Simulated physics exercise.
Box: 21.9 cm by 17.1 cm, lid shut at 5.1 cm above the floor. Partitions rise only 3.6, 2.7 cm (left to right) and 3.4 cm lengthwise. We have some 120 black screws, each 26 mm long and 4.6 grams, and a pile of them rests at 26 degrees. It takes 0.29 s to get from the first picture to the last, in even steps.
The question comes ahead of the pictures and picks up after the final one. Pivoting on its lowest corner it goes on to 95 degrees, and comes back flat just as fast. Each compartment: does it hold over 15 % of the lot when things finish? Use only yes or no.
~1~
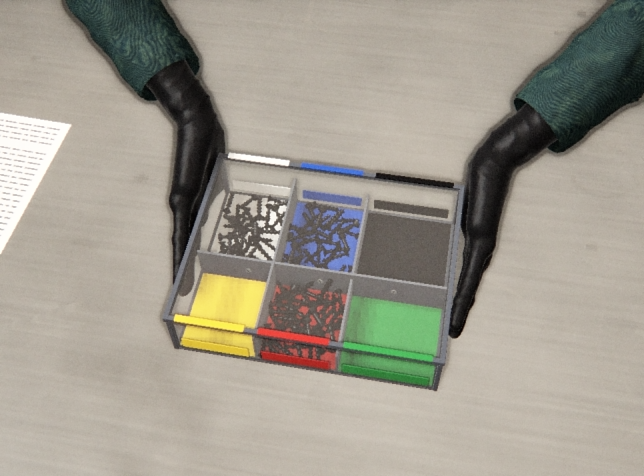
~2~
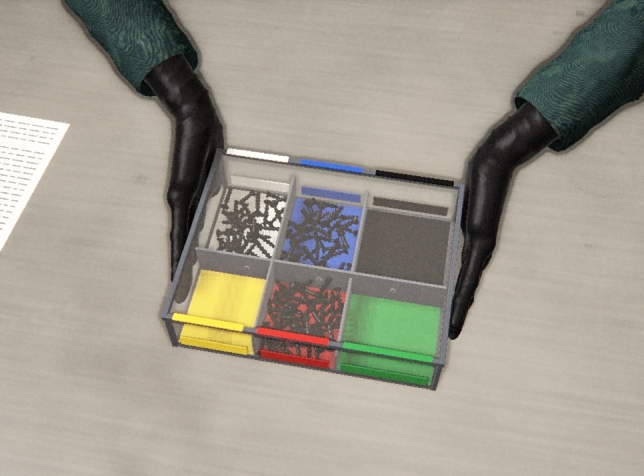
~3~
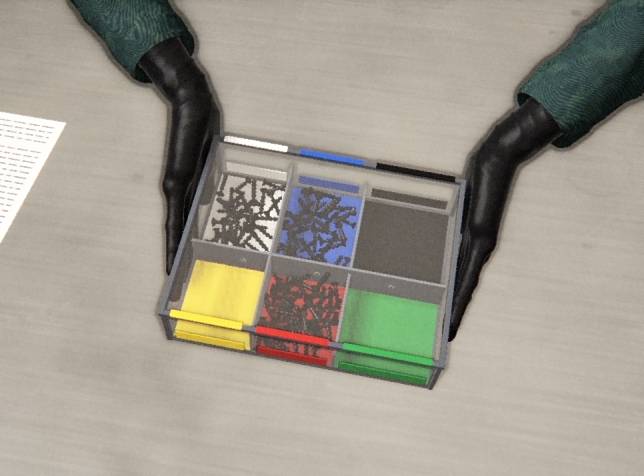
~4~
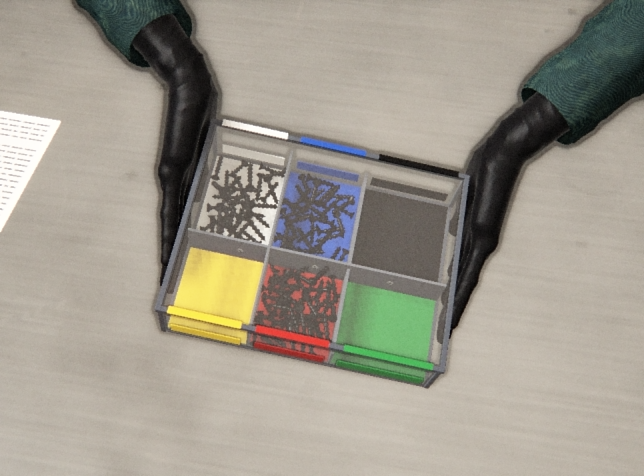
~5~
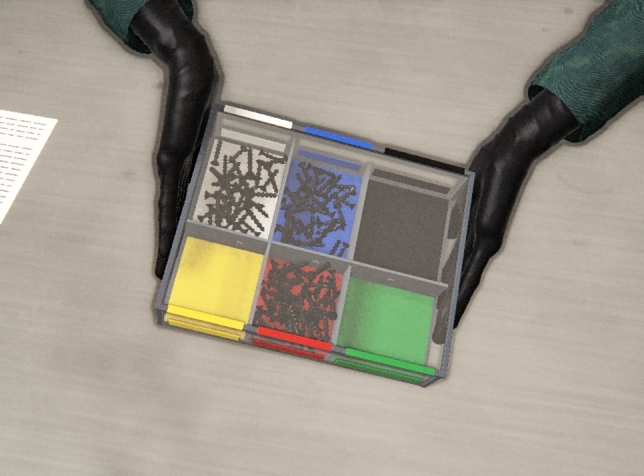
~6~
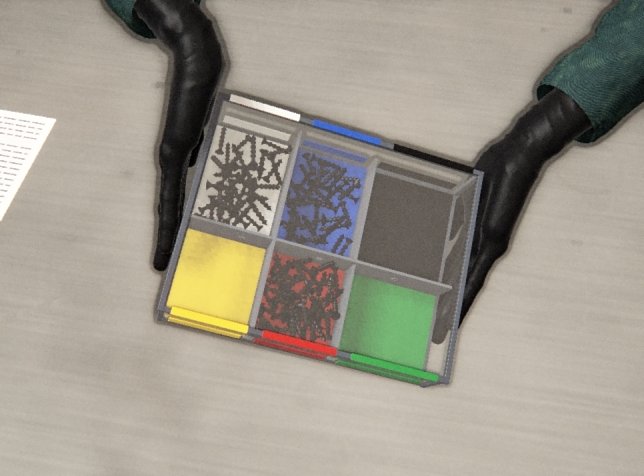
Red compartment: Yes; blue compartment: No; green compartment: Yes; yellow compartment: No; white compartment: Yes; black compartment: No.
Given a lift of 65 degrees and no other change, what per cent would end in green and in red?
In per cent, green 0 and red 40.
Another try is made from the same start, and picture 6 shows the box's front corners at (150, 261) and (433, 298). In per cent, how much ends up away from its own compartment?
In that case about 15 percent.
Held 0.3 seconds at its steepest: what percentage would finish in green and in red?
Result - green: 45 %, red: 20 %.
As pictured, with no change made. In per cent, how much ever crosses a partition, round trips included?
Roughly 40 in a hundred.
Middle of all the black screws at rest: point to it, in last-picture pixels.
Once everything settles, the centre is around (306, 327).
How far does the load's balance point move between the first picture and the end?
It moves around 6.0 centimetres.
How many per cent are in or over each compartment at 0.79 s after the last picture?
You'd find red at 40, blue at 15, green at 10, yellow at 0, white at 30 and black at 5 per cent.
Then, 0.79 s after the last picture, tilt 93 degrees; red 40 %, blue 15 %, green 10 %, white 30 %, black 5 %.
Then, 1.31 s after the last picture, tilt 40 degrees; red 30 %, blue 10 %, green 30 %, white 25 %.
Then, 1.90 s after the last picture, tilt 0 degrees; red 30 %, blue 10 %, green 30 %, white 25 %, black 5 %.
In the end, red 30 %, blue 10 %, green 30 %, yellow 0 %, white 25 %, black 5 %.
